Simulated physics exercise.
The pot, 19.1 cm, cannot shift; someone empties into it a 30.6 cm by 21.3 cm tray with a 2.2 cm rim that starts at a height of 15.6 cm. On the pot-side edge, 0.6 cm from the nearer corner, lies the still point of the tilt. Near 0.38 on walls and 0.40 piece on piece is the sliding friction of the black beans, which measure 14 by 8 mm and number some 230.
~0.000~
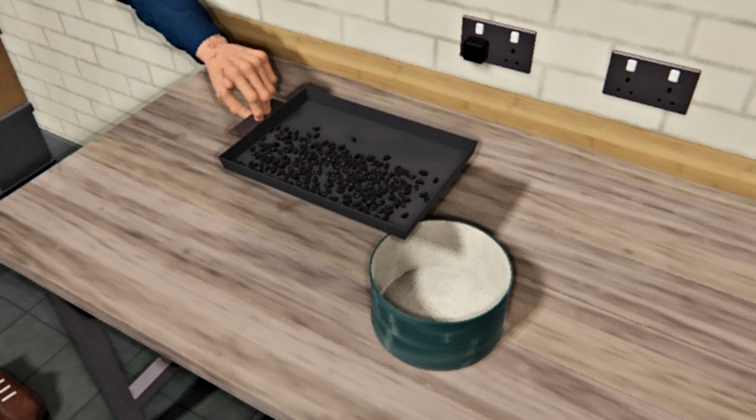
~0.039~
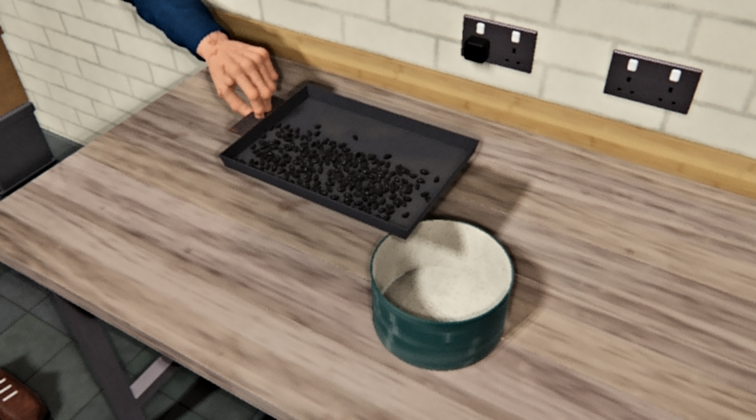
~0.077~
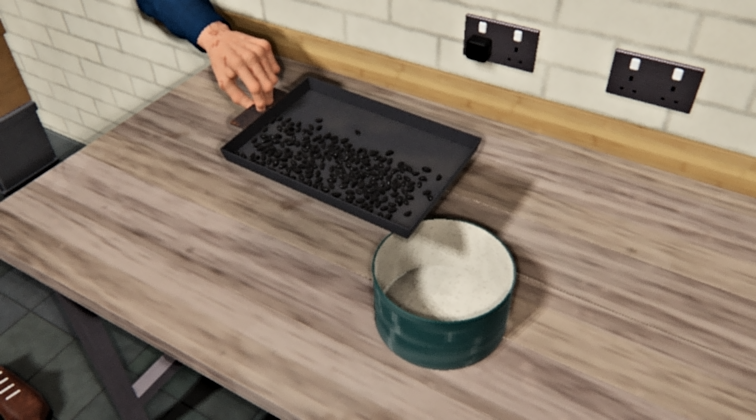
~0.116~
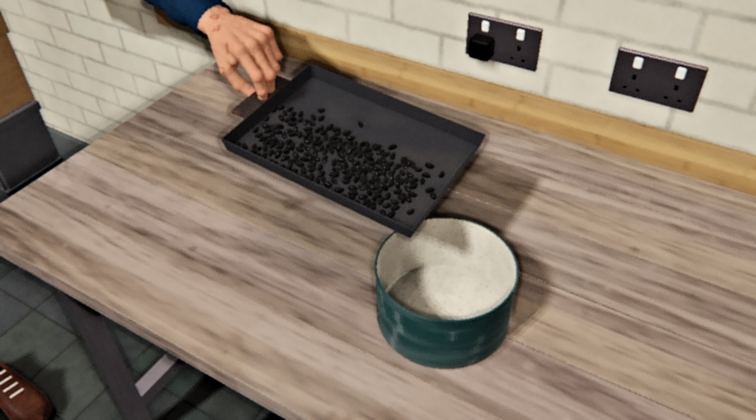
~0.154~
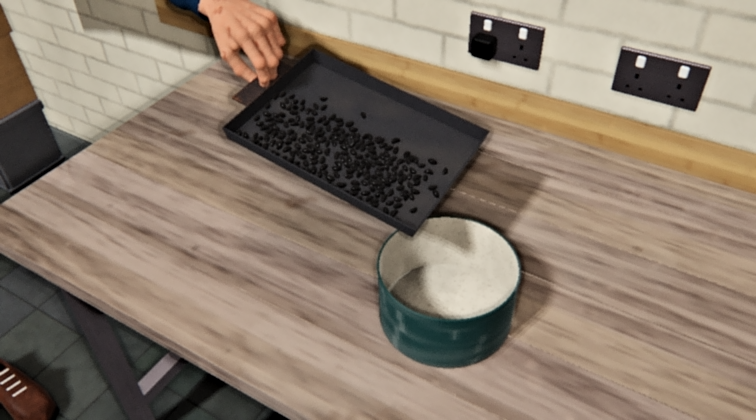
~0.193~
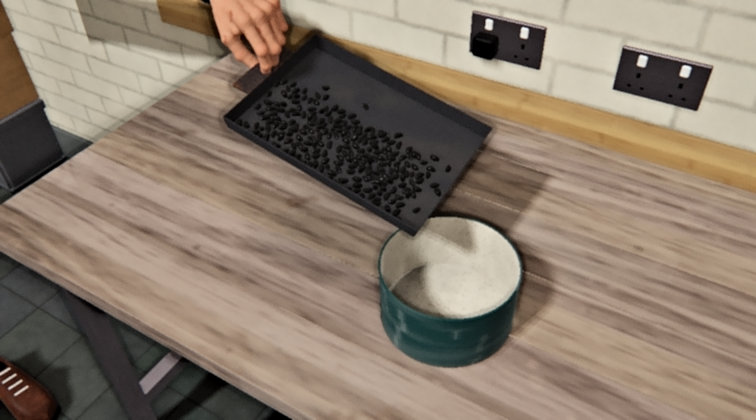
A dark rectangular tray scattered with small black pieces slowly tilts as a hand raises its far left end, its near right corner staying low beside a green pot with a pale interior on a wood-grain worktop.
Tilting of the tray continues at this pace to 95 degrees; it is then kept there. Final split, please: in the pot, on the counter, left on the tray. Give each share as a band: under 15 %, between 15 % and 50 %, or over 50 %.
Shares by band: Pot over 50 %, counter under 15 %, left on the tray under 15 %.
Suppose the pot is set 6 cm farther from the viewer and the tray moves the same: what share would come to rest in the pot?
In that case some 45 per cent.
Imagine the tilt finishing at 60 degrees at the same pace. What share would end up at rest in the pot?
That would be around 60 percent.
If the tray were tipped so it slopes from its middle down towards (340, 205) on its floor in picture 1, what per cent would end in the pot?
Around 45 percent of them.
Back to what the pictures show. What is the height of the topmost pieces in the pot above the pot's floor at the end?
Roughly 2.5 cm up.
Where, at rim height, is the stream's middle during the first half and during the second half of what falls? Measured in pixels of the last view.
It passes about (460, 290) first and (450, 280) afterwards.
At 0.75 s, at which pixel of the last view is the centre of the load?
Look about (441, 232) in the last view.
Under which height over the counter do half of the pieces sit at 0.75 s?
Around 18 cm up.
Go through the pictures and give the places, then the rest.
Tray tilt 0 degrees, front corners at (222, 156) and (405, 227); middle of the pieces at (337, 172); pot at (441, 267), in the first picture.
Tray tilt 1 degrees, front corners at (223, 154) and (406, 227); middle of the pieces at (338, 170), in the second picture.
Tray tilt 3 degrees, front corners at (224, 148) and (408, 227); middle of the pieces at (340, 166), in the third picture.
Tray tilt 7 degrees, front corners at (226, 138) and (412, 227), lowest corner right front; middle of the pieces at (342, 160), in the fourth picture.
Tray tilt 11 degrees, front corners at (227, 127) and (415, 227), lowest corner right front; middle of the pieces at (345, 153), in the fifth picture.
Tray tilt 16 degrees, front corners at (227, 116) and (417, 227), lowest corner right front; middle of the pieces at (347, 147); pot at (450, 264). The tray's pace is about 115 degrees a second, in the sixth picture.
Then, at 0.52 s, tilt 54 degrees; the tray holds 100 %, the pot 0 %.
After 0.75 s, tilt 81 degrees; the tray holds 70 %, the pot 10 %.
After 1.08 s, tilt 95 degrees; the tray holds 5 %, the pot 95 %.
In the end, at 1.8 s, pot 100 %, counter 0 %, tray 0 %.
